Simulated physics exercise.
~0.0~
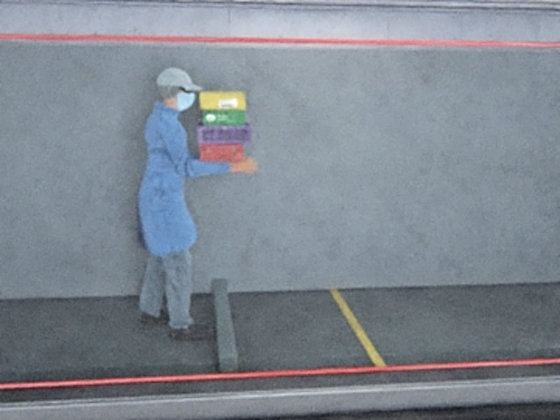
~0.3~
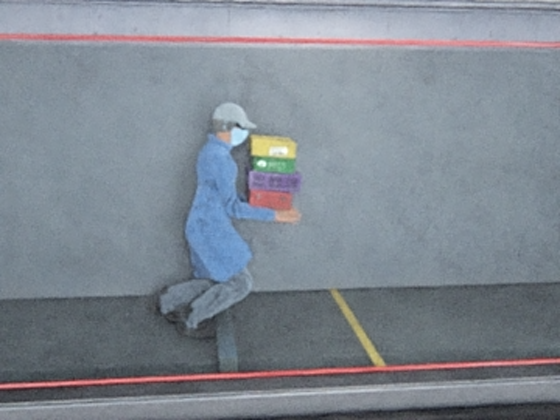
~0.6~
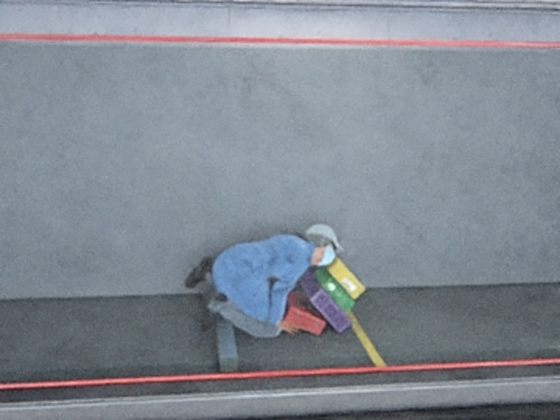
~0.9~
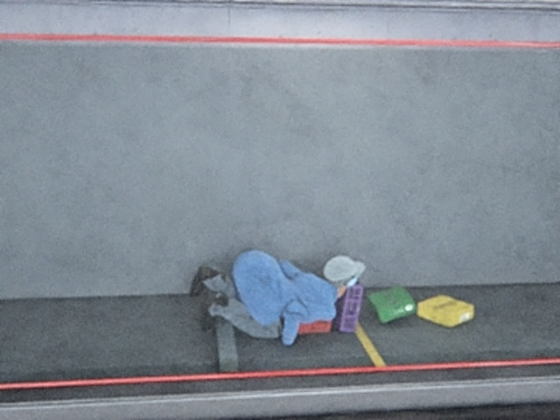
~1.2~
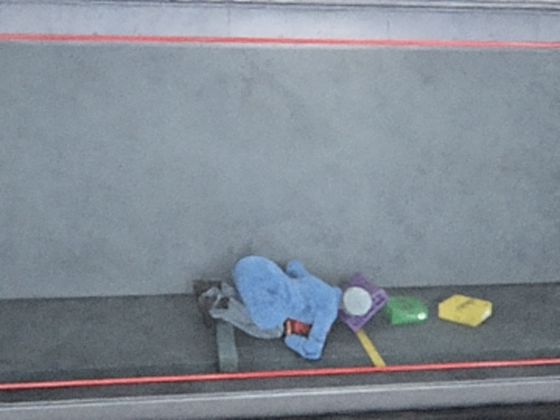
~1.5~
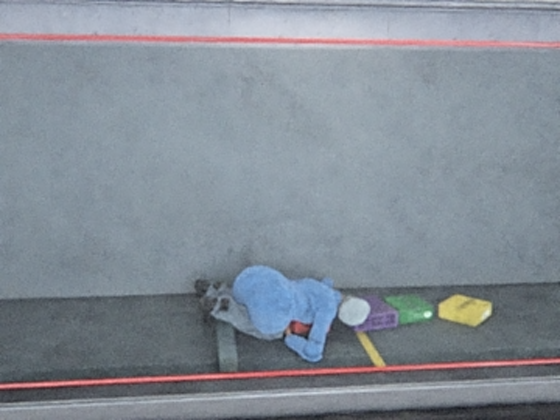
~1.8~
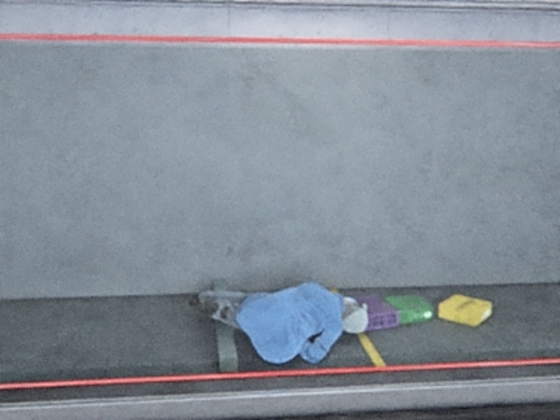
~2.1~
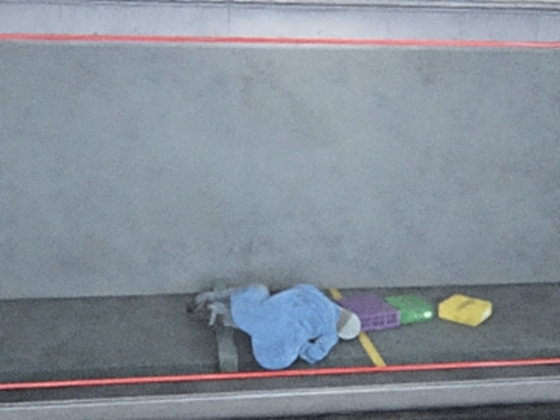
A masked person in a blue coat carrying four stacked colored boxes pitched forward over a low rail and collapsed face down, ending with their head just short of the yellow line, while the purple, green and yellow boxes landed beyond it to the right.
